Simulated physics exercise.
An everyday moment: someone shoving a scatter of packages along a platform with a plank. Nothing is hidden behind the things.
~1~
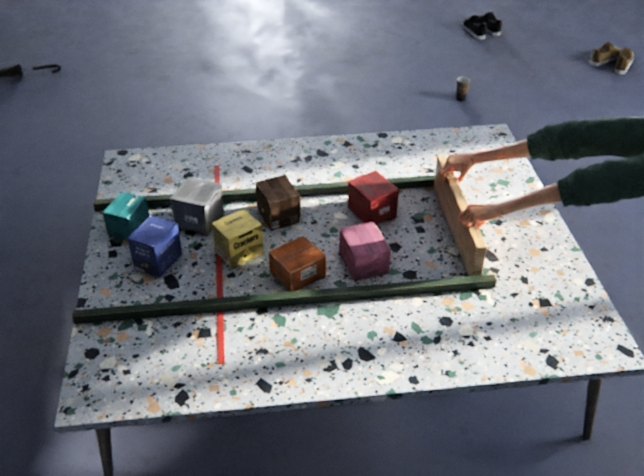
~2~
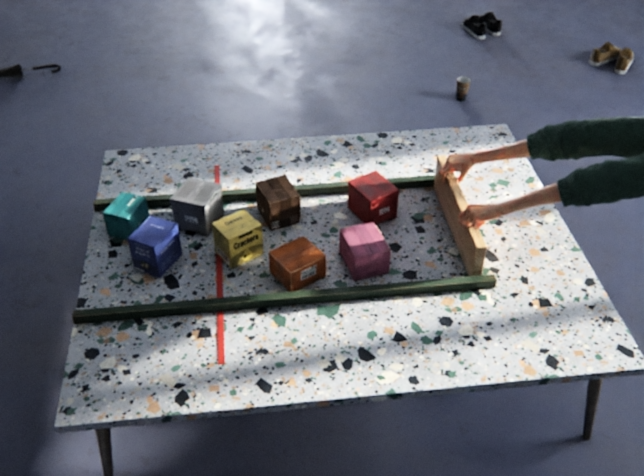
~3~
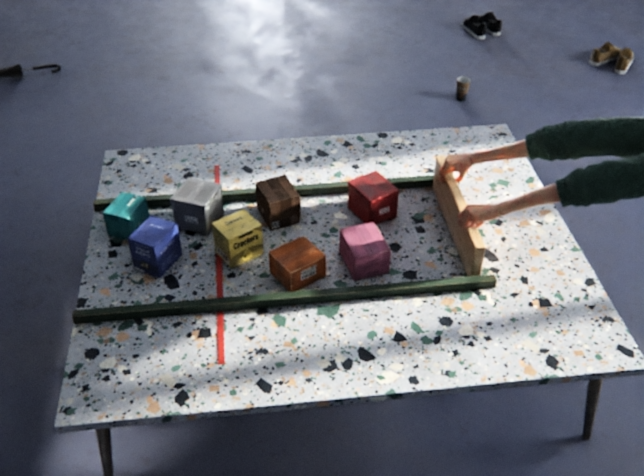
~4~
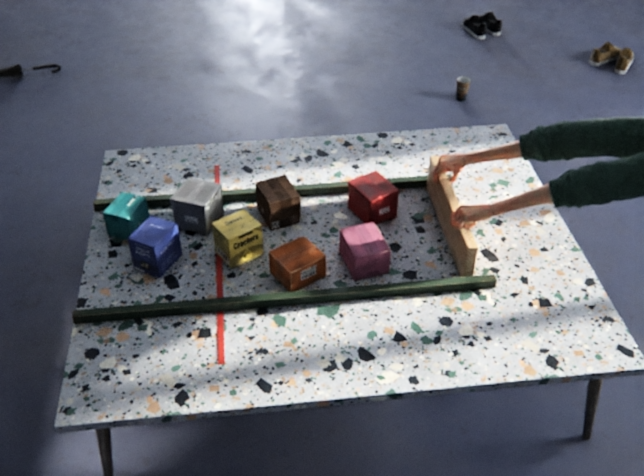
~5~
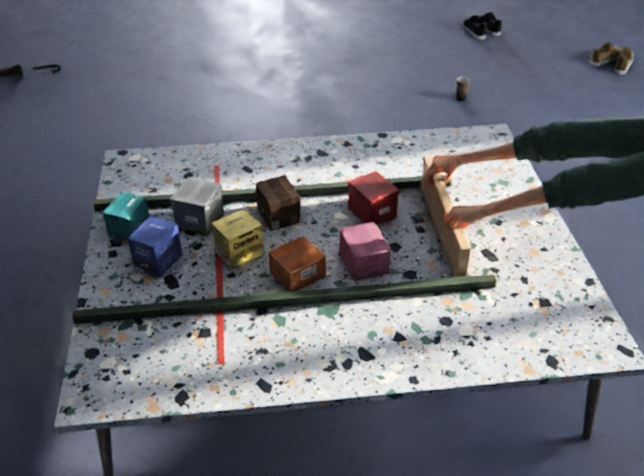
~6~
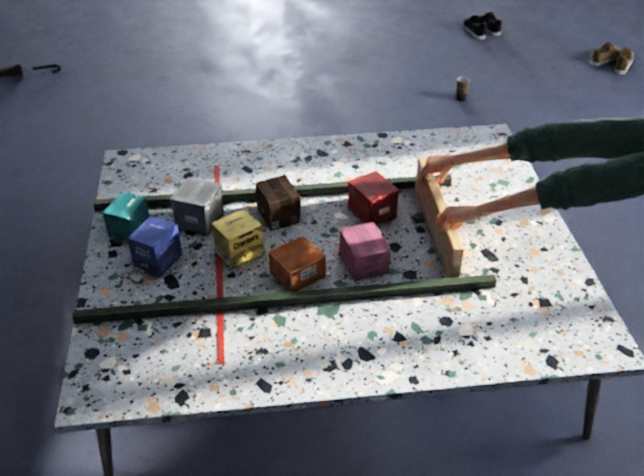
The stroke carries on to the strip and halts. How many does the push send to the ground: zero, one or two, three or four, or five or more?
As it turns out, the number that fall off is zero.
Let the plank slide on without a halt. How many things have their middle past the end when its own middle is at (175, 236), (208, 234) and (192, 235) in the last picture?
It would be 3, 1 and 1.
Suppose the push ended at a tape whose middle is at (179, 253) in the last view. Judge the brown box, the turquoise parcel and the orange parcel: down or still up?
The brown box remains up, the turquoise parcel drops off, the orange parcel remains up.
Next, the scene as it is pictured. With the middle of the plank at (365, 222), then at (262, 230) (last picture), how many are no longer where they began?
First 2, then 6.
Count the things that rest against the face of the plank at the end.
That makes 2.
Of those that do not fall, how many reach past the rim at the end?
It comes to 1.
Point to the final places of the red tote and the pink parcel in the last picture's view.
Near (199, 208) and (199, 263).
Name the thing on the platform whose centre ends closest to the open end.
The turquoise parcel.
Soon after, none off yet; turquoise parcel at rest near (127, 216); blue box at rest near (156, 246); grey tote at rest near (198, 207).
At rest, the number that fall off is zero.
